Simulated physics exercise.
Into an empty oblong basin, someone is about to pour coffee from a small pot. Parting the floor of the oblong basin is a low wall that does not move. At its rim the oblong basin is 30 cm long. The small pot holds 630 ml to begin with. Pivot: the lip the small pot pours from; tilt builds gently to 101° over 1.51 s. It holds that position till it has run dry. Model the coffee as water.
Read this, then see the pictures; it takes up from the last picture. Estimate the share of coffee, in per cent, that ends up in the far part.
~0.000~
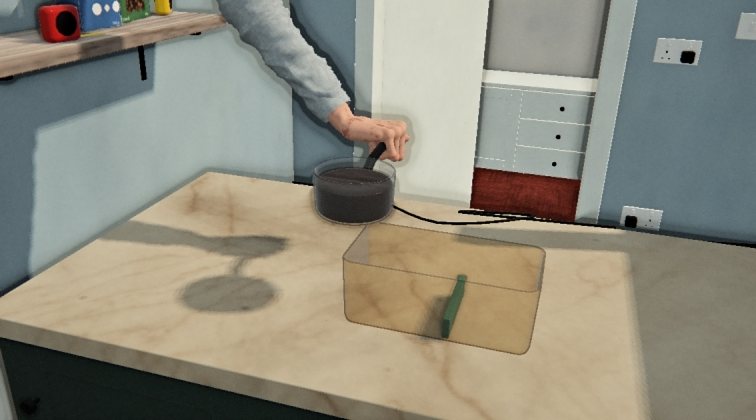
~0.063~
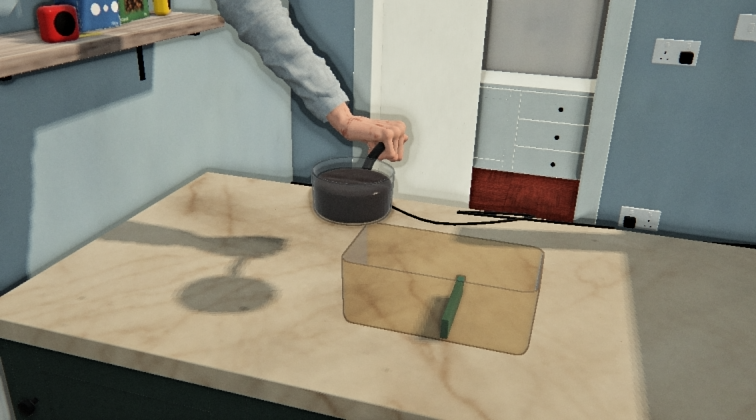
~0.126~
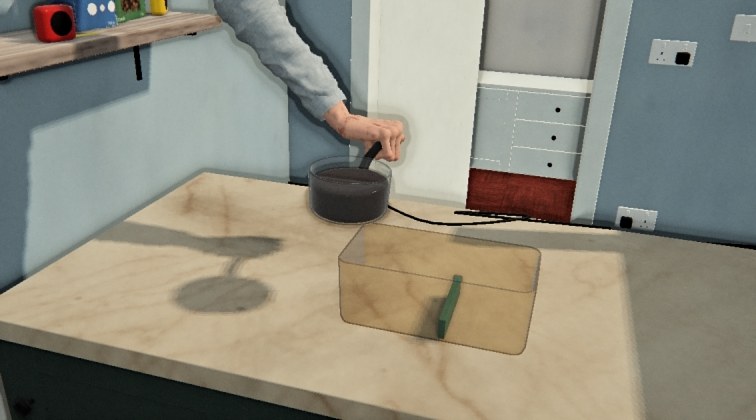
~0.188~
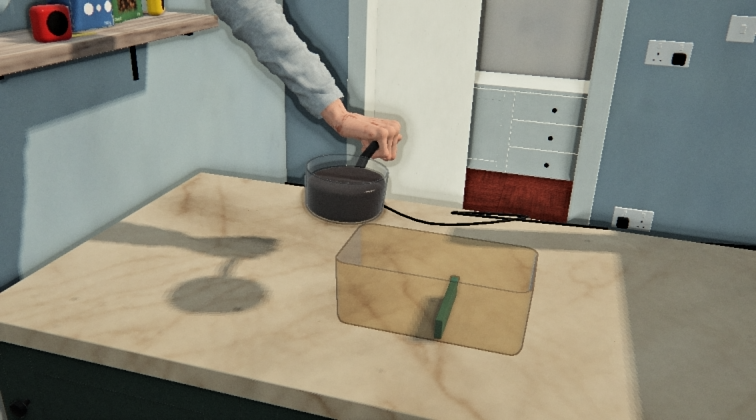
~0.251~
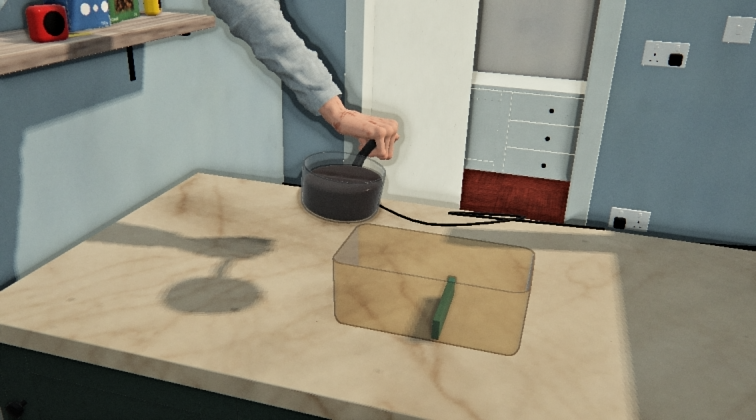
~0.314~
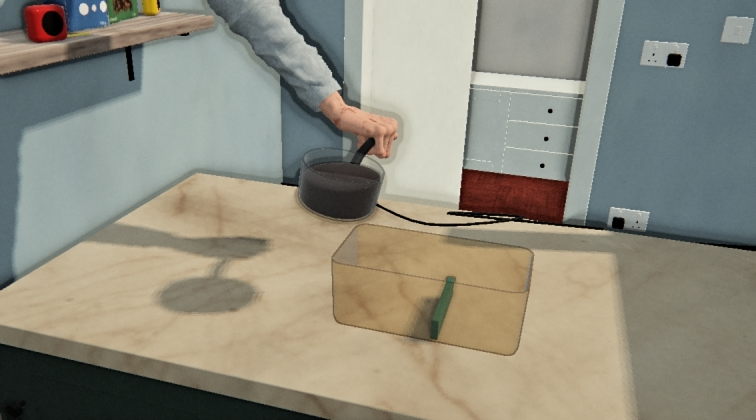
About 30 per cent.
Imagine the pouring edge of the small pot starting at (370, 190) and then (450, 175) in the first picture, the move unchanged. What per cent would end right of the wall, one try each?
Around 5 per cent first, around 90 per cent next.
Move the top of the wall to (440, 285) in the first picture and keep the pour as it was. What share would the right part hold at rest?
Estimate: Close to 65 per cent.
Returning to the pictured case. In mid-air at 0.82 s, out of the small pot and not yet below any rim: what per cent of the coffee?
24 %.
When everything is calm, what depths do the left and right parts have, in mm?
I'd expect close to 18 mm on the left and close to 10 mm on the right.
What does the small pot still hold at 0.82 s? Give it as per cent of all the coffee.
Some 70 % of it is still there.
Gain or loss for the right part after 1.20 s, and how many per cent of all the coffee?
Result: An increase, close to 4.
Then, 0.82 s in, the tilt is 58° and 70 per cent is still to pour, 7 is left of the wall and 0 right of it.
Then, 1.20 s in, the tilt is 91° and 16 per cent is still to pour, 41 is left of the wall and 26 right of it.
Then, 1.59 s in, the tilt is 101° and 1 per cent is still to pour, 67 is left of the wall and 29 right of it.
Then, 2.01 s in, the tilt is 101° and 0 per cent is still to pour, 68 is left of the wall and 30 right of it.
Finally, 68 per cent lies left of the wall, 30 right of it and 2 outside.
